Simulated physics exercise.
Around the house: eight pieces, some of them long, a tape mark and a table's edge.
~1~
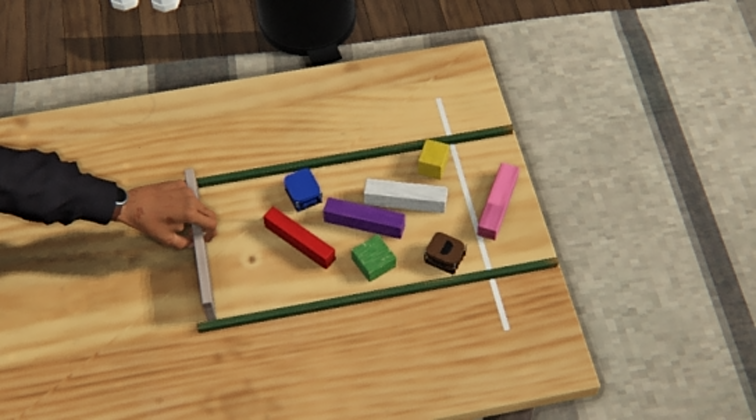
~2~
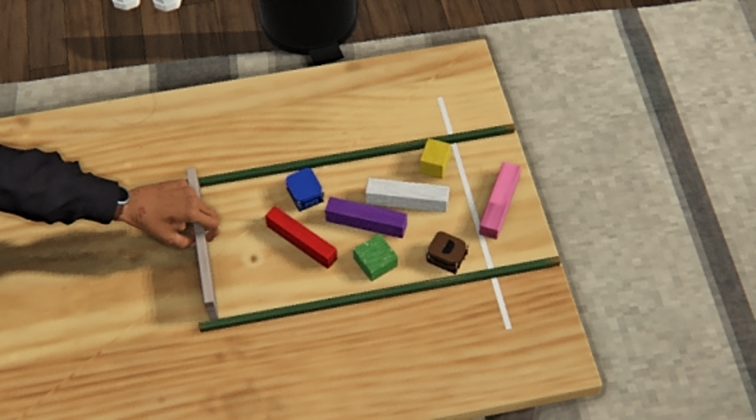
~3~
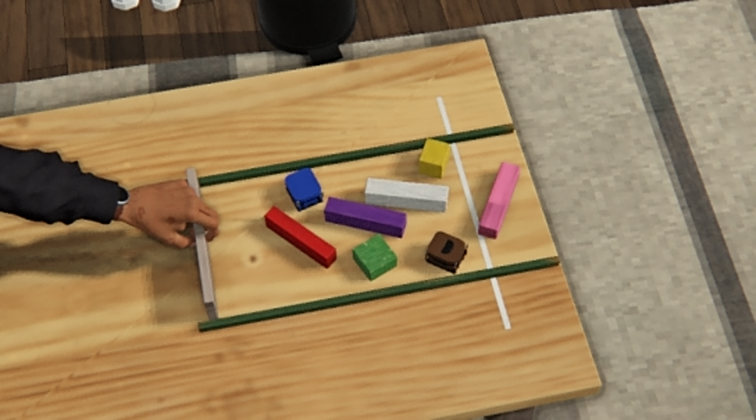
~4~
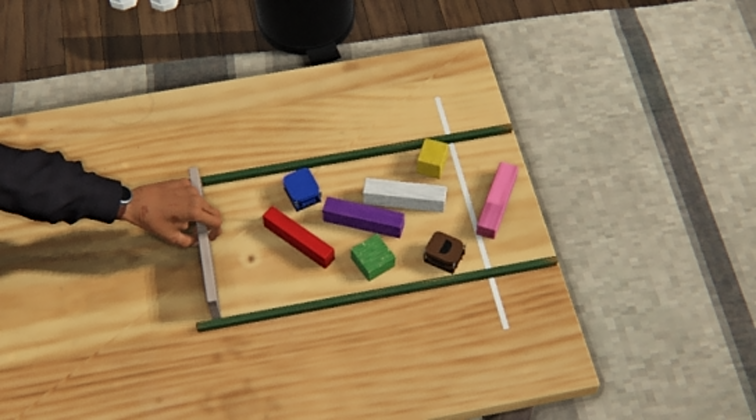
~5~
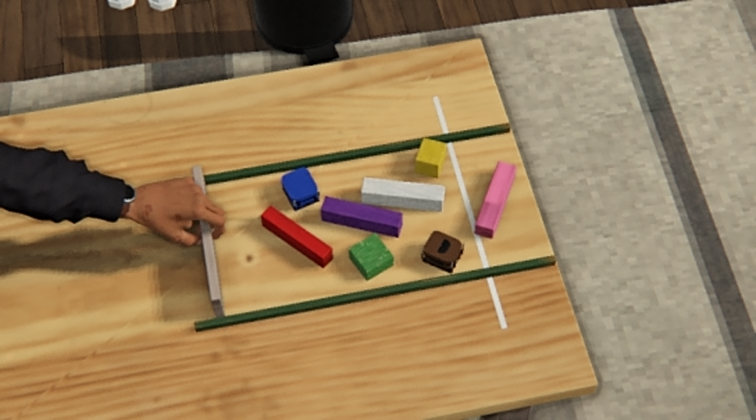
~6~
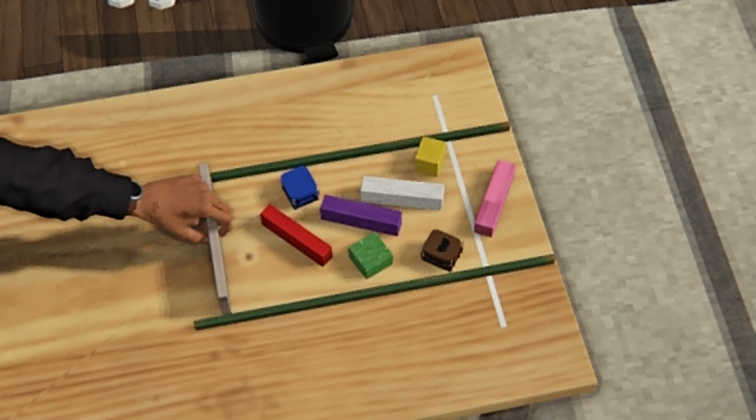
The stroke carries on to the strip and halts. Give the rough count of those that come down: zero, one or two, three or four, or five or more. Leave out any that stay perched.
The number that fall off is one or two.
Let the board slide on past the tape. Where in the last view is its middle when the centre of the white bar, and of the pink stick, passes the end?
For the white bar at (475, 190), for the pink stick at (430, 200).
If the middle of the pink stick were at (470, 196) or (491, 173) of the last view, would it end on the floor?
In turn it goes over; falls.
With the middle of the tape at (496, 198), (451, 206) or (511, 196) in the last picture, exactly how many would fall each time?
The counts: 5, 1 and 6.
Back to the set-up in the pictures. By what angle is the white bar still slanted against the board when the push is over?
About 35°.
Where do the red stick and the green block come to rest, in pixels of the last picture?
The red stick at (478, 207), the green block at (510, 234).
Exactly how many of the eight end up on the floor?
It comes to 1.
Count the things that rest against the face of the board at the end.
That makes 2.
Soon after, none off yet; pink stick at rest near (495, 198); yellow block at rest near (430, 157); brown case at rest near (442, 251).
Then, none off yet; pink stick moving near (503, 199); yellow block at rest near (430, 157); brown case moved about its own width near (467, 253).
At rest, the number that fall off is one or two; fallen, pink stick.
